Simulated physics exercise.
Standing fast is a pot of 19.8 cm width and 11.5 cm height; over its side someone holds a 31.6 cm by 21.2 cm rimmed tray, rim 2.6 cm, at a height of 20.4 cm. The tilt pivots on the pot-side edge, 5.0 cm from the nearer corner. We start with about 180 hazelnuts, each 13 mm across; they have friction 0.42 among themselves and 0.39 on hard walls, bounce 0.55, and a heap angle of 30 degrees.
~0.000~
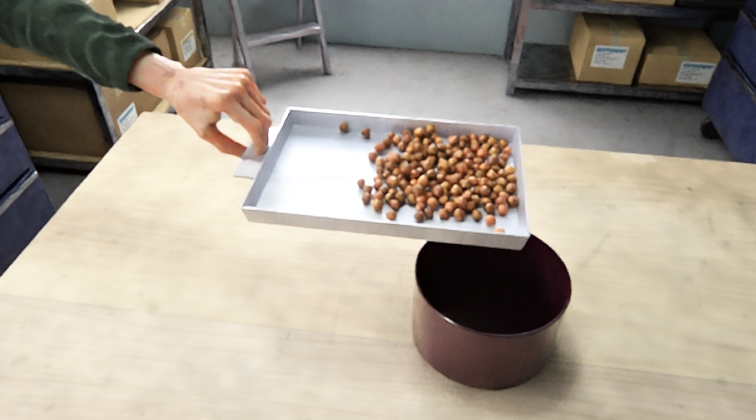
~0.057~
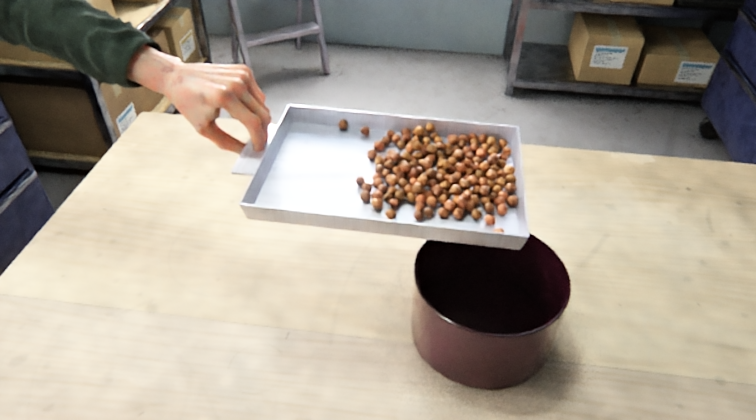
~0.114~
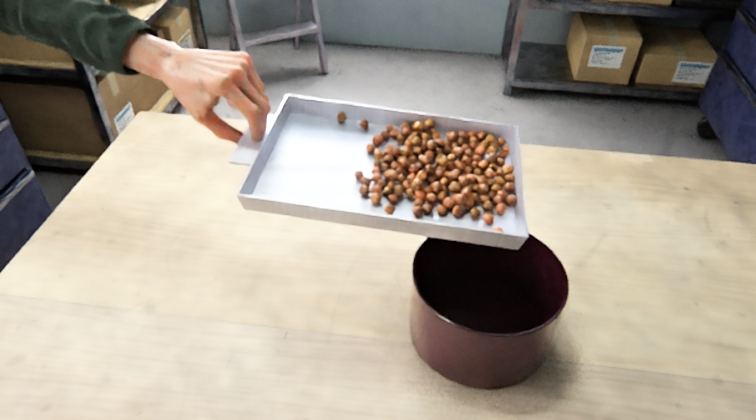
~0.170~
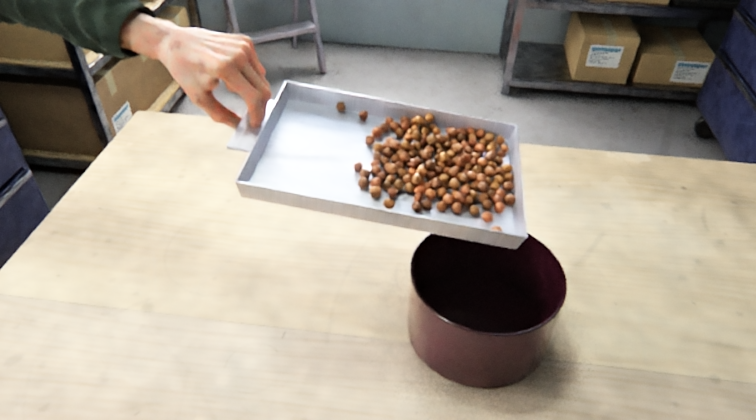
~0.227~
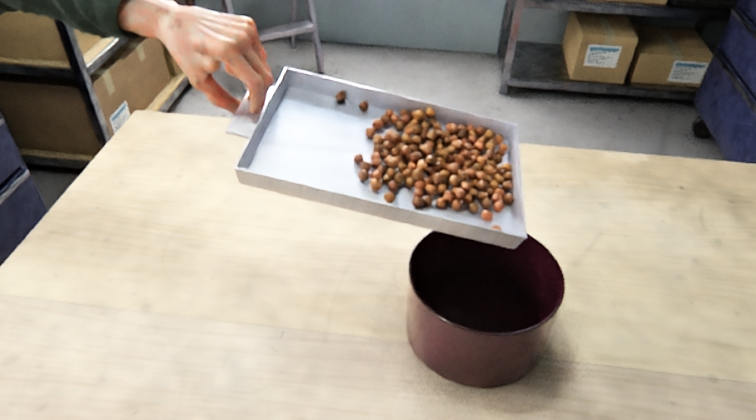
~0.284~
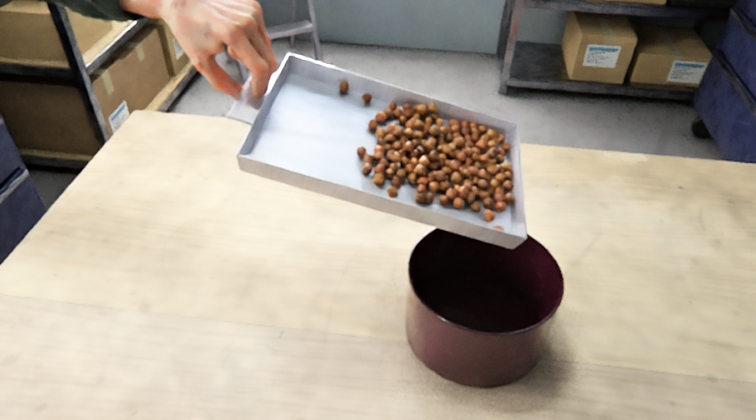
A hand in a dark green sleeve reaches in from the upper left over a pale wooden table, seen from above in a storeroom with cardboard boxes on shelves behind. It grips a light grey rimmed tray with brown hazelnuts heaped toward its right side, above a dark maroon pot. The hand lifts the tray's left end, tilting it down toward the right, while the nuts stay bunched together.
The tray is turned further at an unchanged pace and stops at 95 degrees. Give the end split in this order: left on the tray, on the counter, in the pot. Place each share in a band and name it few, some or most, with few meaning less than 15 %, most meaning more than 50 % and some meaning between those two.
In the end: Tray few, counter most, pot some.
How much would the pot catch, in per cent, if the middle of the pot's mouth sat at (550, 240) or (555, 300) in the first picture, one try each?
About 70 percent the first time and about 70 percent the second.
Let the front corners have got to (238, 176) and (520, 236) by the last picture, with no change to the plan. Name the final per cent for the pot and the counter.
Per cent by place - pot 55, counter 45.
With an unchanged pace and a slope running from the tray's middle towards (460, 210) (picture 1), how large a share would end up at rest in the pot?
My guess is roughly 55 percent.
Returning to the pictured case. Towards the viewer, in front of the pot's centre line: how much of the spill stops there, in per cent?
Near 40 in a hundred.
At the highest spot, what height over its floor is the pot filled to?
I'd put it at close to 1.5 centimetres.
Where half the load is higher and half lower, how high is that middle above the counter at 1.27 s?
Around 28 cm up.
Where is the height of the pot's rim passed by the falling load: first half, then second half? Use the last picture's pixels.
Near (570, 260) at first, near (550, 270) afterwards.
After 0.88 s, tilt 53 degrees; the tray holds 100 %, the pot 0 %.
After 1.27 s, tilt 78 degrees; the tray holds 95 %, the pot 0 %.
After 1.75 s, tilt 95 degrees; the tray holds 15 %, the pot 20 %.
By 2.9 s all is still; tray 0 %, counter 65 %, pot 35 %.
